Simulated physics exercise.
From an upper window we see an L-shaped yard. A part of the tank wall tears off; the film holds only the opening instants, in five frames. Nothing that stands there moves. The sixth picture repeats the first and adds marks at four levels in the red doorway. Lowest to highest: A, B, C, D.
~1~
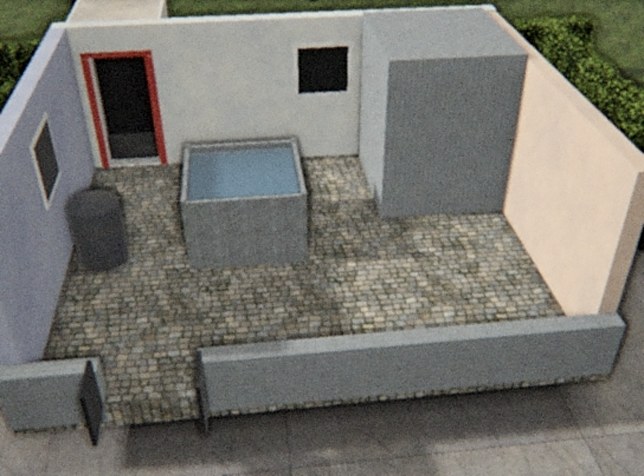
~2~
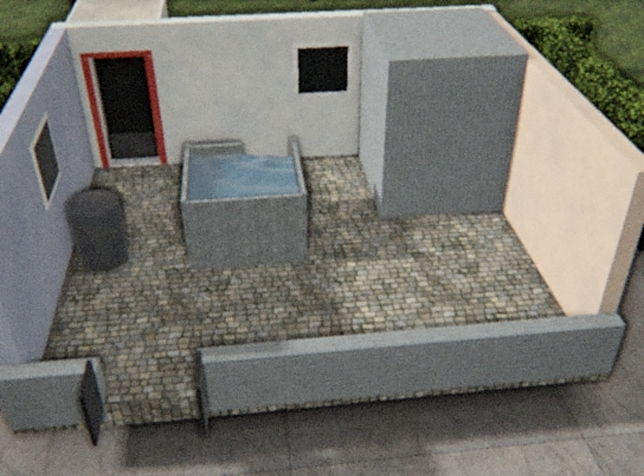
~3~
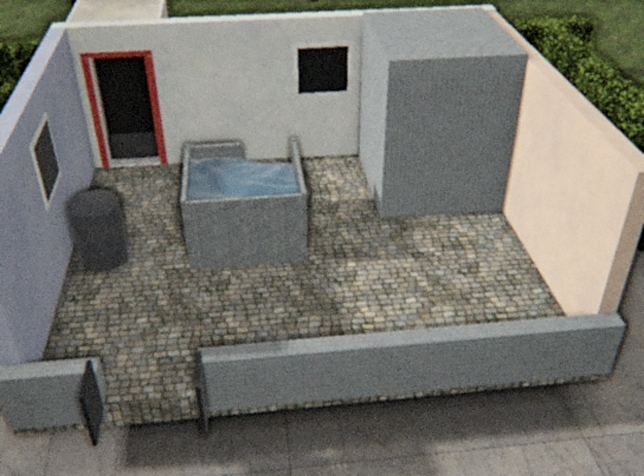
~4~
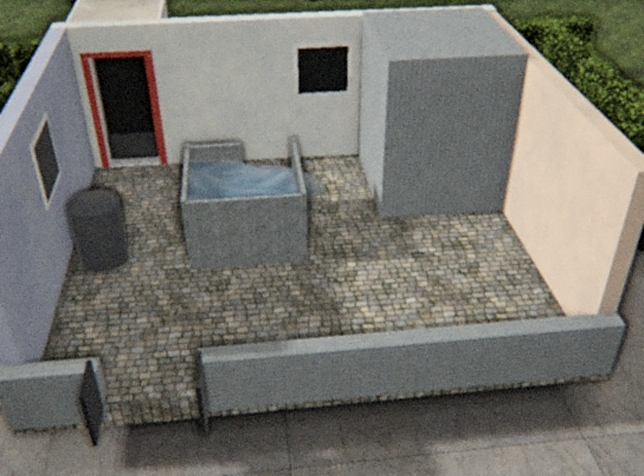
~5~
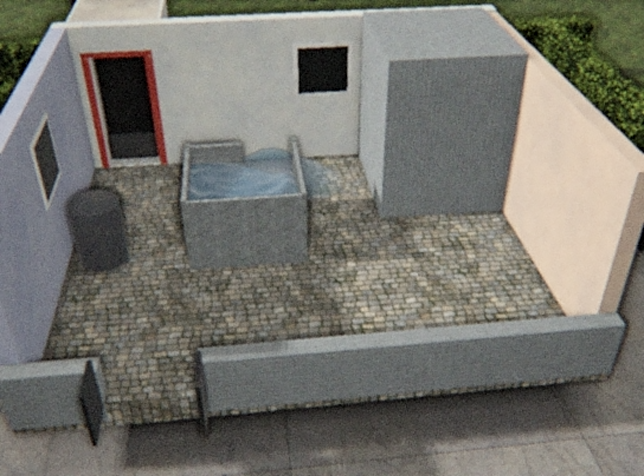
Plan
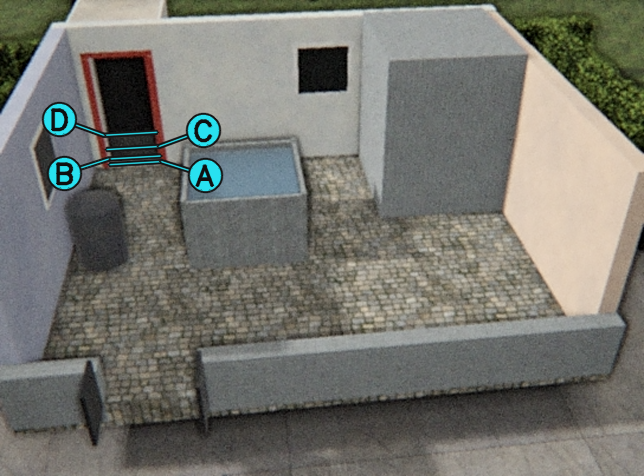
Walled cobbled yard seen from above, a gap opening in the grey tank's back wall and water slipping out behind it.
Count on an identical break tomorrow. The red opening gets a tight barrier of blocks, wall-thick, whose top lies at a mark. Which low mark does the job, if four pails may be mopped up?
B is the one.
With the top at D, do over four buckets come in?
No, that is safe.
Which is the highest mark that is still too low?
The answer is A.
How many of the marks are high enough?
Three of the four.
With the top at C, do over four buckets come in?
No.
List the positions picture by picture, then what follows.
In the first picture, water in the tank at rest, its middle at (243, 174); foot of the red doorway at (136, 166); open gate at (148, 349).
In the second picture, water covers 1 % of the ground, its front hidden from here.
In the third picture, water covers 3 % of the ground, its front hidden from here.
In the fourth picture, 6 % of the ground under water, visible out to (319, 187).
In the fifth picture, 10 % of the ground under water, visible out to (310, 165).
In cyan, A at (135, 163); B at (134, 157); C at (133, 148); D at (130, 133); from the bottom up A, B, C, D.
For mark A, about 11 bucketfuls get in.
For mark B, a splash gets over, under a bucket.
For mark C, nothing gets over.
For mark D, nothing gets over.
